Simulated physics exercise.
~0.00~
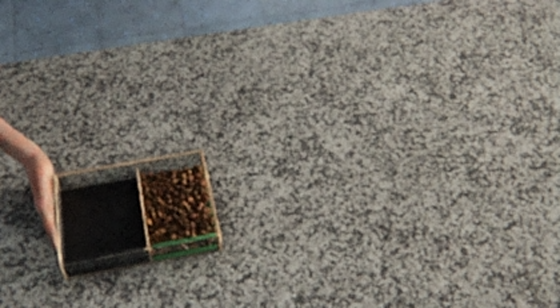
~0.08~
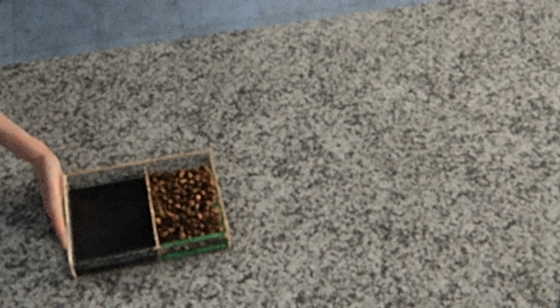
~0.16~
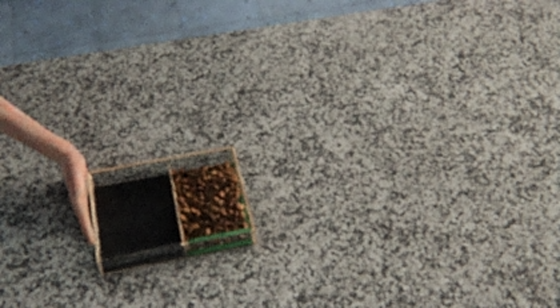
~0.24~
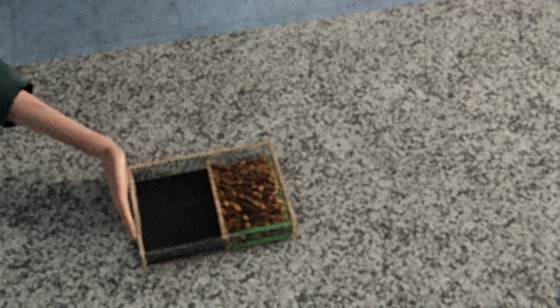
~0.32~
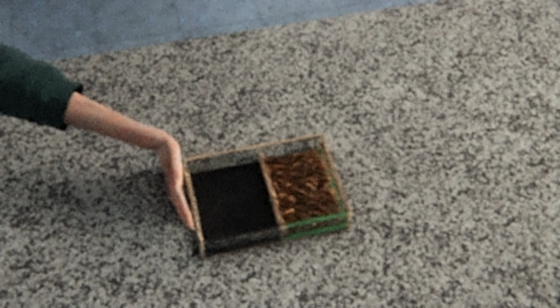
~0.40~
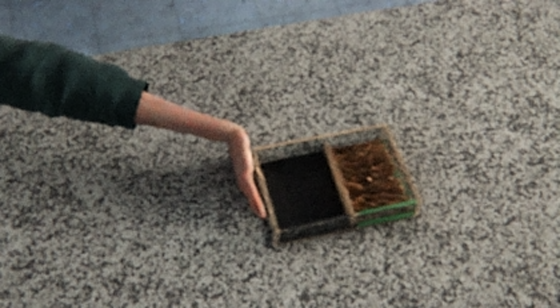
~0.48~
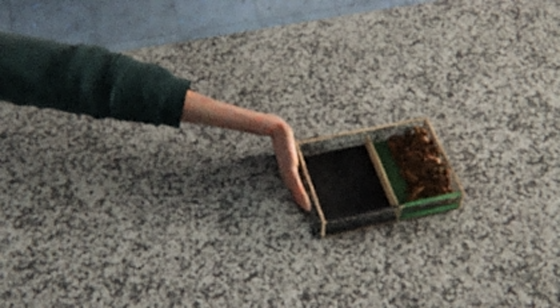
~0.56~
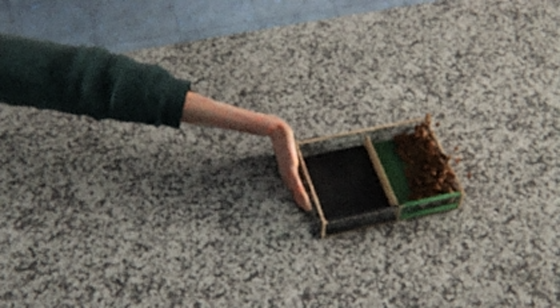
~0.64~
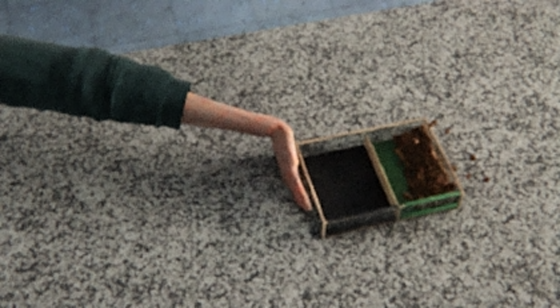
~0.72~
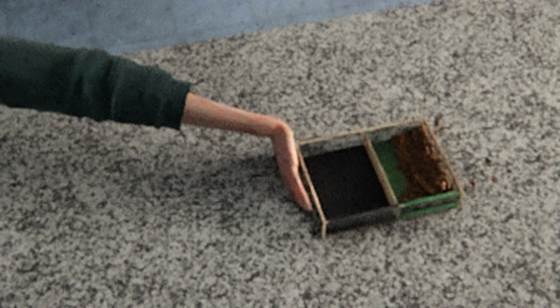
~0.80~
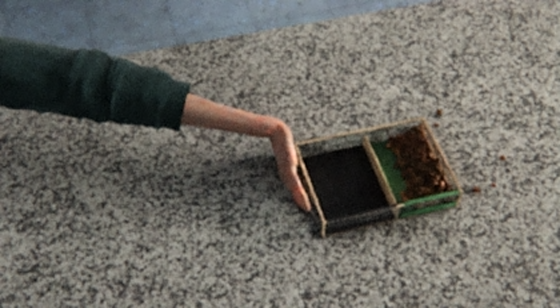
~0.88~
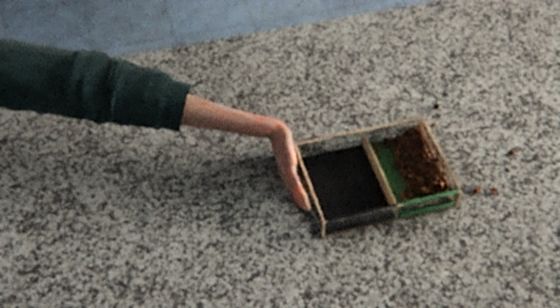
A hand pushed a small divided tray to the right across a speckled surface, then stopped, and the brown bits in its green compartment slid up against the far side, a few spilling out while most stayed bunched there.
